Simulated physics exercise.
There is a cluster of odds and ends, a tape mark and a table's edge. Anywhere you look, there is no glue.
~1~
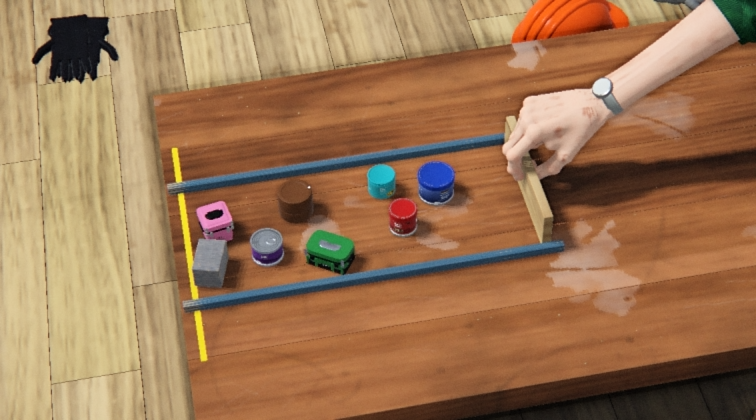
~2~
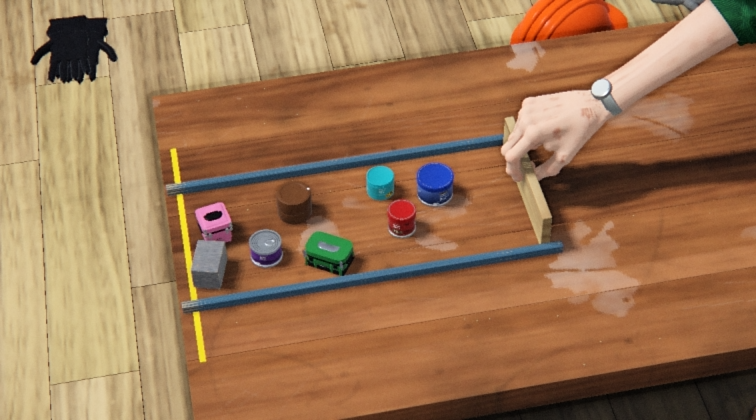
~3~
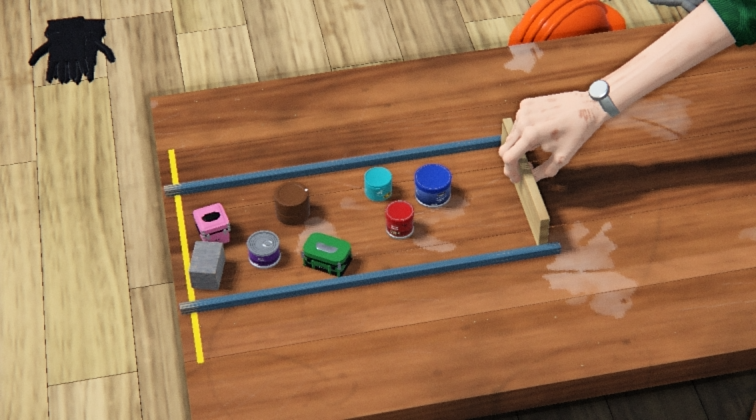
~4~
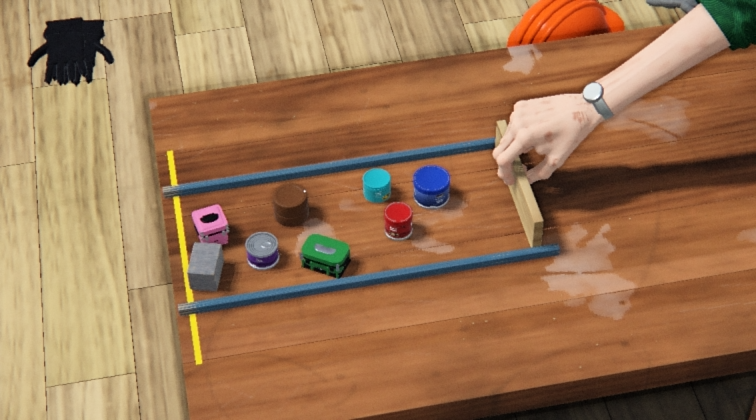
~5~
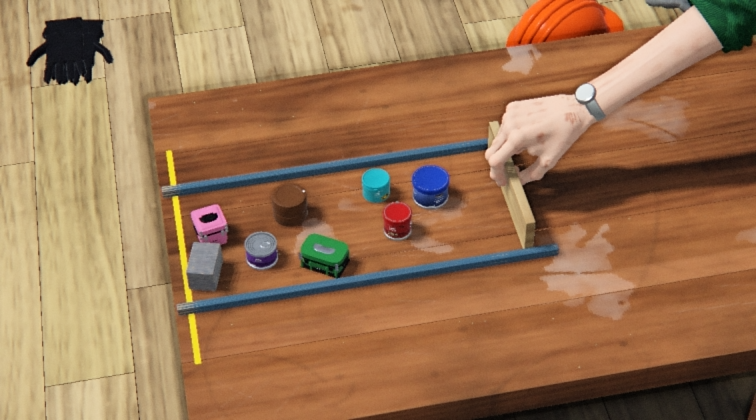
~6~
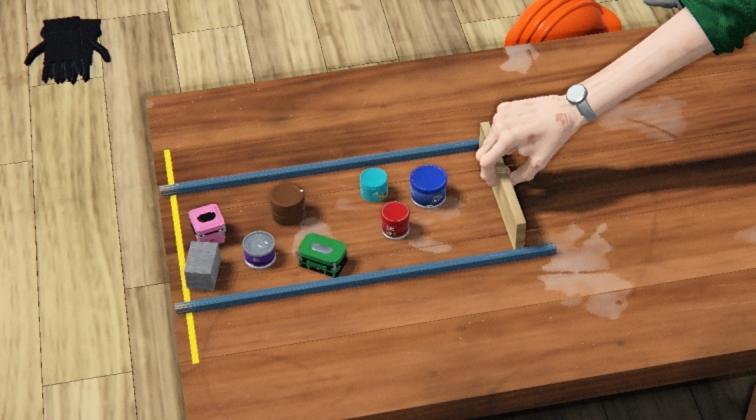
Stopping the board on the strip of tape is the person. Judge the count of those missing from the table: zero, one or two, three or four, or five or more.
My judgement: Five or more.
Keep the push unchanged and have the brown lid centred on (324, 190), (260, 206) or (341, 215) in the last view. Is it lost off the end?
Try one: It ends up off. Try two: It ends up off. Try three: It ends up off.
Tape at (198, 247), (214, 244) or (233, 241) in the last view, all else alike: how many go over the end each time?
Going through each try, you'd get 4, 2 and 0.
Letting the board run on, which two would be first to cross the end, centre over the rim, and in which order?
Grey block, then pink case.
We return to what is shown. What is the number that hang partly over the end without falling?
That comes to 2 of them.
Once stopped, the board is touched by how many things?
In total, 2.
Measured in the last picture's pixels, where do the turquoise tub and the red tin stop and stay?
First (161, 204), then (167, 255).
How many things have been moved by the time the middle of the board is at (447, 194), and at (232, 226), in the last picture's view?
At the first spot 1, then 8.
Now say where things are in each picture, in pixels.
In the first frame, grey block (210, 263); pink case (216, 224); purple tin (267, 247); board (528, 179); tape (188, 247).
In the second frame, pink case (214, 225); blue tin (435, 185).
In the third frame, purple tin (264, 250); brown lid (292, 204).
In the fourth frame, grey block (206, 267); red tin (398, 221).
In the fifth frame, pink case (210, 227); green case (325, 256).
In the sixth frame, grey block (202, 266); pink case (208, 226); purple tin (259, 250); board (502, 185); tape (180, 249).
A little later, none off yet; grey block at rest near (202, 266); pink case at rest near (208, 226); purple tin at rest near (259, 250).
Next, none off yet; grey block at rest near (201, 266); pink case moving near (202, 228); purple tin shifted about its own width near (233, 247).
When it is over, the number that fall off is five or more; down, blue tin, green case, brown lid, purple tin, pink case and grey block.
